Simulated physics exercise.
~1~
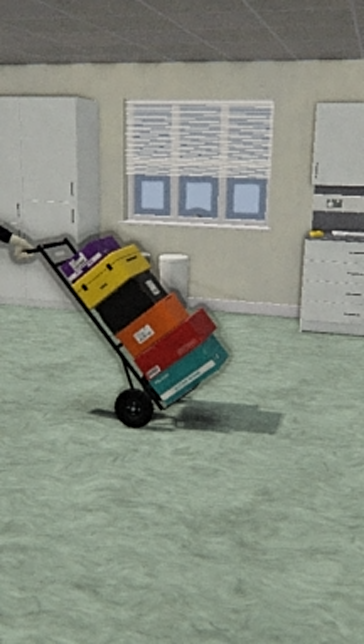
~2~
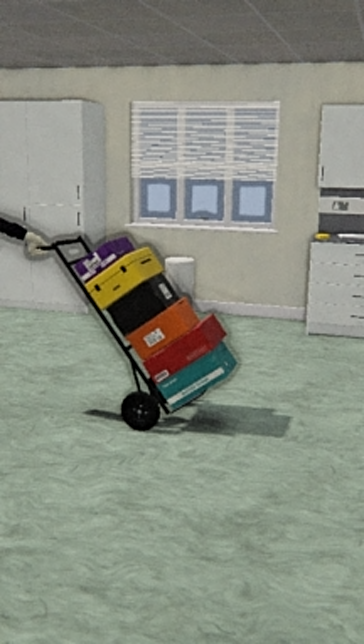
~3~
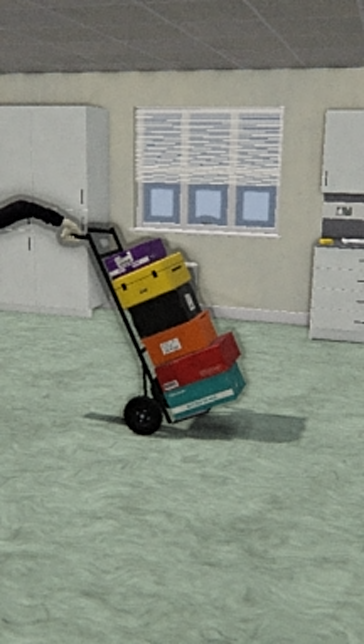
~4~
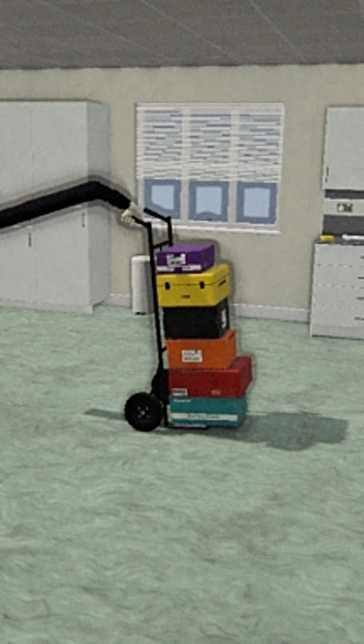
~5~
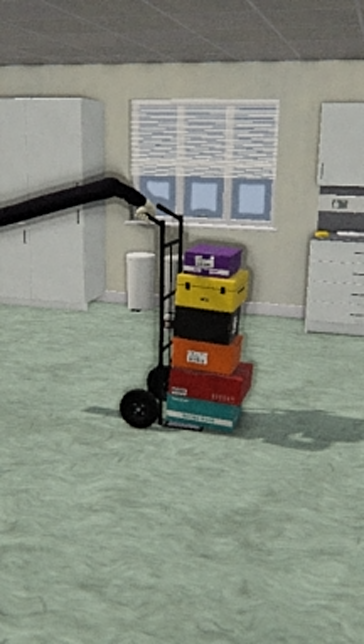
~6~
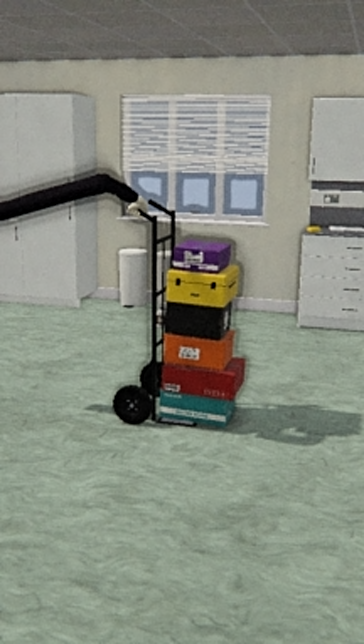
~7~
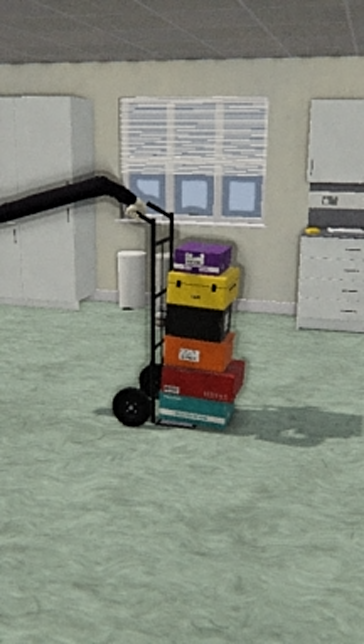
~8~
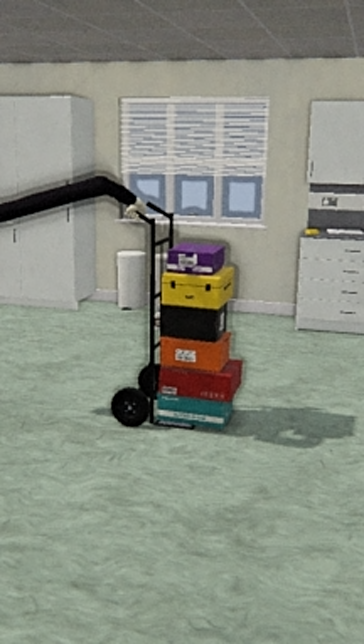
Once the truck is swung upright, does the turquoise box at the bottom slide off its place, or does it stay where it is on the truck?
The turquoise box stays in its place at the bottom of the stack, with the other boxes still piled above it.
